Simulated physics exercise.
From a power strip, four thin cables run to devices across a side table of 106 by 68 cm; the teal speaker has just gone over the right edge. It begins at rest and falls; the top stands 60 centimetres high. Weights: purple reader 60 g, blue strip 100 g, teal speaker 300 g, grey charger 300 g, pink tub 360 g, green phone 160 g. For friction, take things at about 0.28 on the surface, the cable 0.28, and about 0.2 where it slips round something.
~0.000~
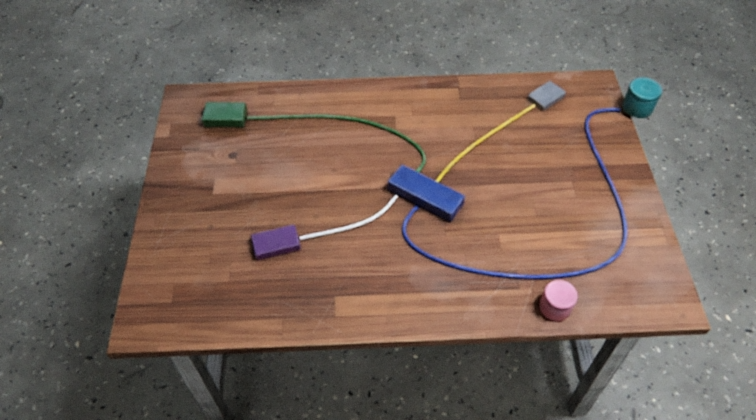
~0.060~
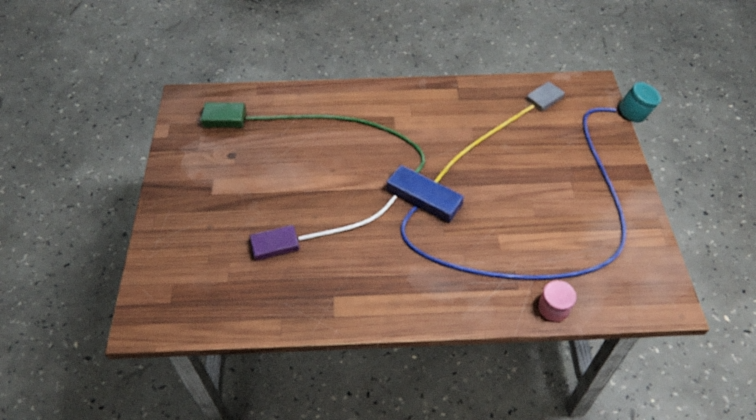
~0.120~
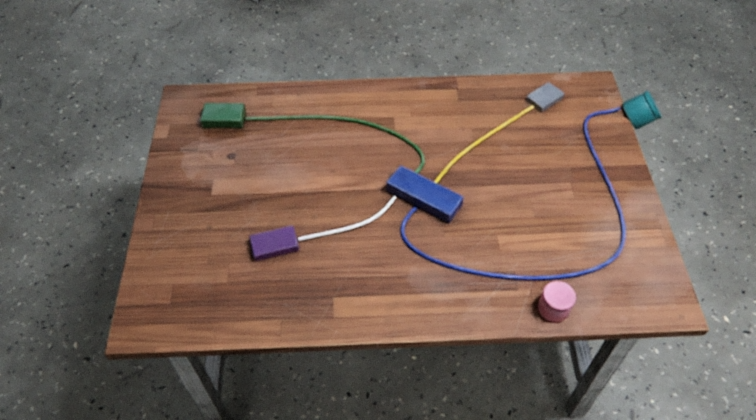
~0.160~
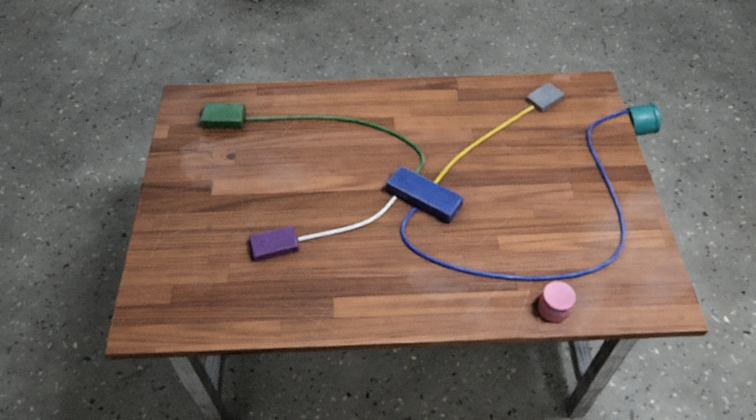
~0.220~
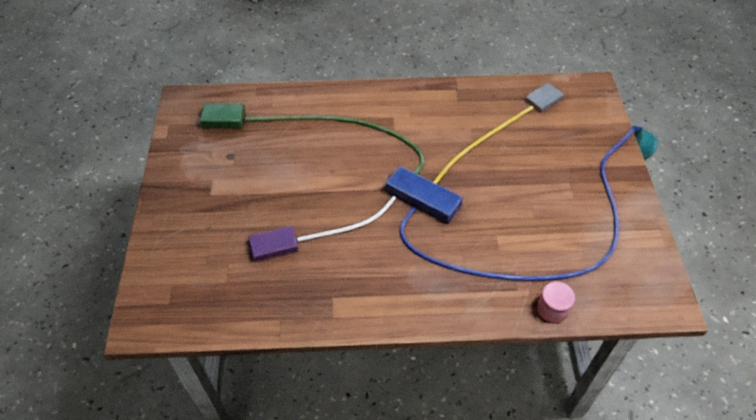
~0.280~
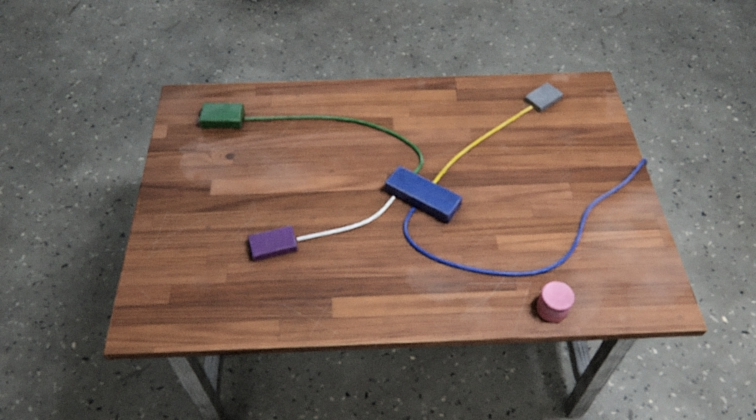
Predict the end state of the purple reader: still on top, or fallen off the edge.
My guess is it doesn't come off.
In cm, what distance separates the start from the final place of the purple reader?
60 cm.
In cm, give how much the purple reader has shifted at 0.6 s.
30 cm.
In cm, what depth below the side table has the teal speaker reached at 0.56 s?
I'd say close to 55 centimetres below.
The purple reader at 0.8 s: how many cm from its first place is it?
Roughly 56 cm.
By 0.6 s, the strip's end of the blue cable at (462, 167); purple reader 30 cm off its start, blue strip 10 cm off its start, teal speaker over the edge.
By 0.8 s, the strip's end of the blue cable at (477, 141); purple reader 55 cm off its start, blue strip 18 cm off its start, teal speaker over the edge.
By 1.1 s, the strip's end of the blue cable at (477, 141); purple reader 60 cm off its start at (571, 189), blue strip 18 cm off its start at (463, 132), teal speaker over the edge.
By 1.4 s, the strip's end of the blue cable at (477, 141); purple reader 60 cm off its start, blue strip 18 cm off its start, teal speaker over the edge.
By 2.6 s, the strip's end of the blue cable at (477, 141); purple reader 60 cm off its start at (571, 189), blue strip 18 cm off its start at (463, 132), teal speaker over the edge.
